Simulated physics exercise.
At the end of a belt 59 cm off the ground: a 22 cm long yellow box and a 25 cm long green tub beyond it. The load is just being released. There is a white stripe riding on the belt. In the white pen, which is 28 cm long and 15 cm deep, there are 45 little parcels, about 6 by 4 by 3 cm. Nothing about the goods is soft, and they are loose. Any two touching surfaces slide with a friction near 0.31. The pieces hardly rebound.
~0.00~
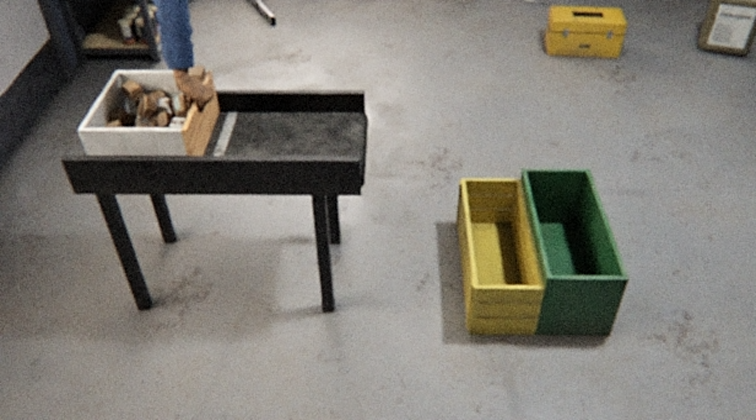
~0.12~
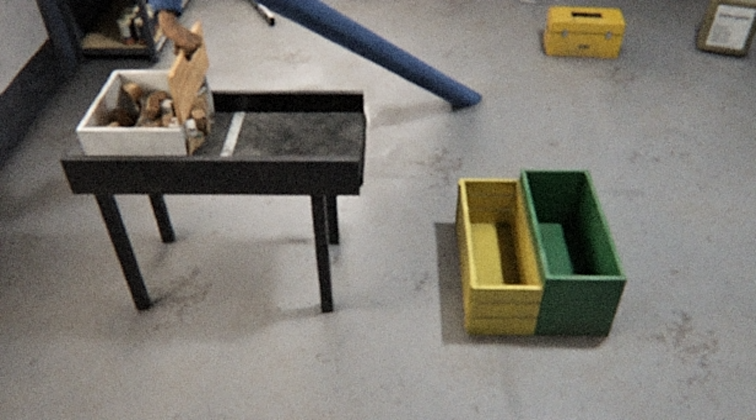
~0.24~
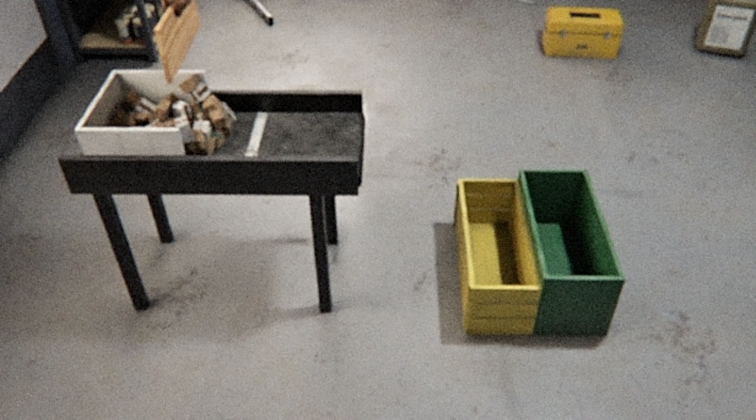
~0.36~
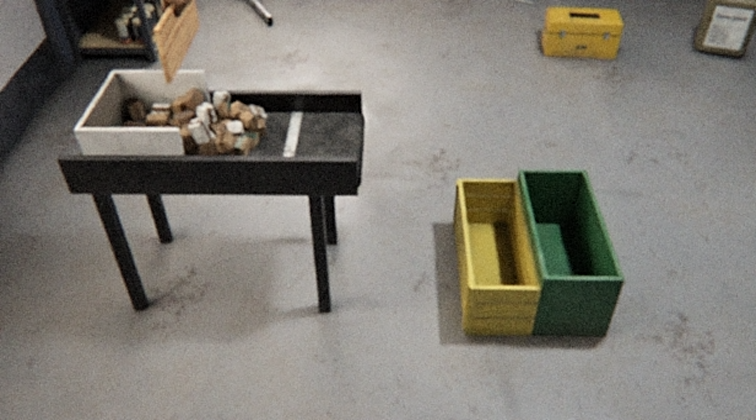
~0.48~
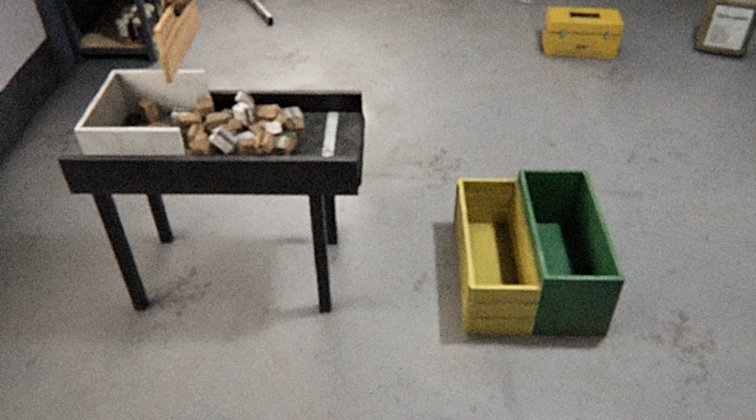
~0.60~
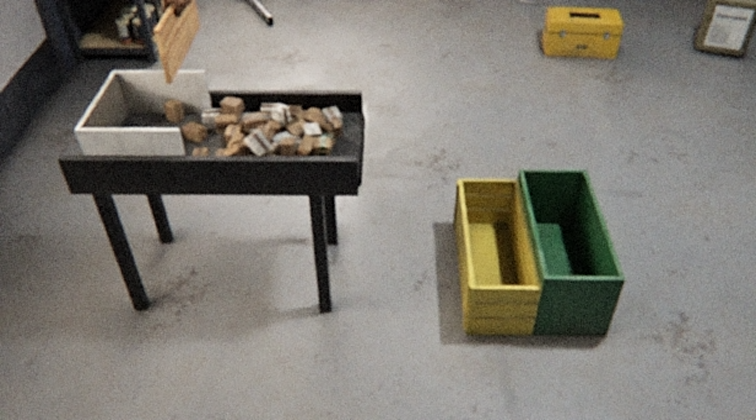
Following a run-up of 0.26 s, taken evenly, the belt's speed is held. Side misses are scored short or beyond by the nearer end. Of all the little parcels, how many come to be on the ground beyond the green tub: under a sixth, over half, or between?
Of the little parcels, under one sixth come to rest on the ground beyond the green tub.
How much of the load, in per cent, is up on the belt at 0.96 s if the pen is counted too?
It comes to about 30 per cent.
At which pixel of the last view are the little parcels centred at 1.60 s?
Somewhere around (435, 265) in pixels.
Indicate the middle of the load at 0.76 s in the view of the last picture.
You'd find the load's middle at roughly (318, 136).
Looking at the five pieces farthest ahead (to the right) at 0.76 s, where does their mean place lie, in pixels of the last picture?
I'd put their middle close to (379, 136).
After 0.76 s, 37 on the belt and 8 in the air.
After 0.96 s, 14 on the belt and 31 in the air.
After 1.24 s, 21 on the ground short of the yellow box and 24 in the air.
When it is over (at 1.60 s), 45 on the ground short of the yellow box. Asked share, 0 of 45, 0 per cent.
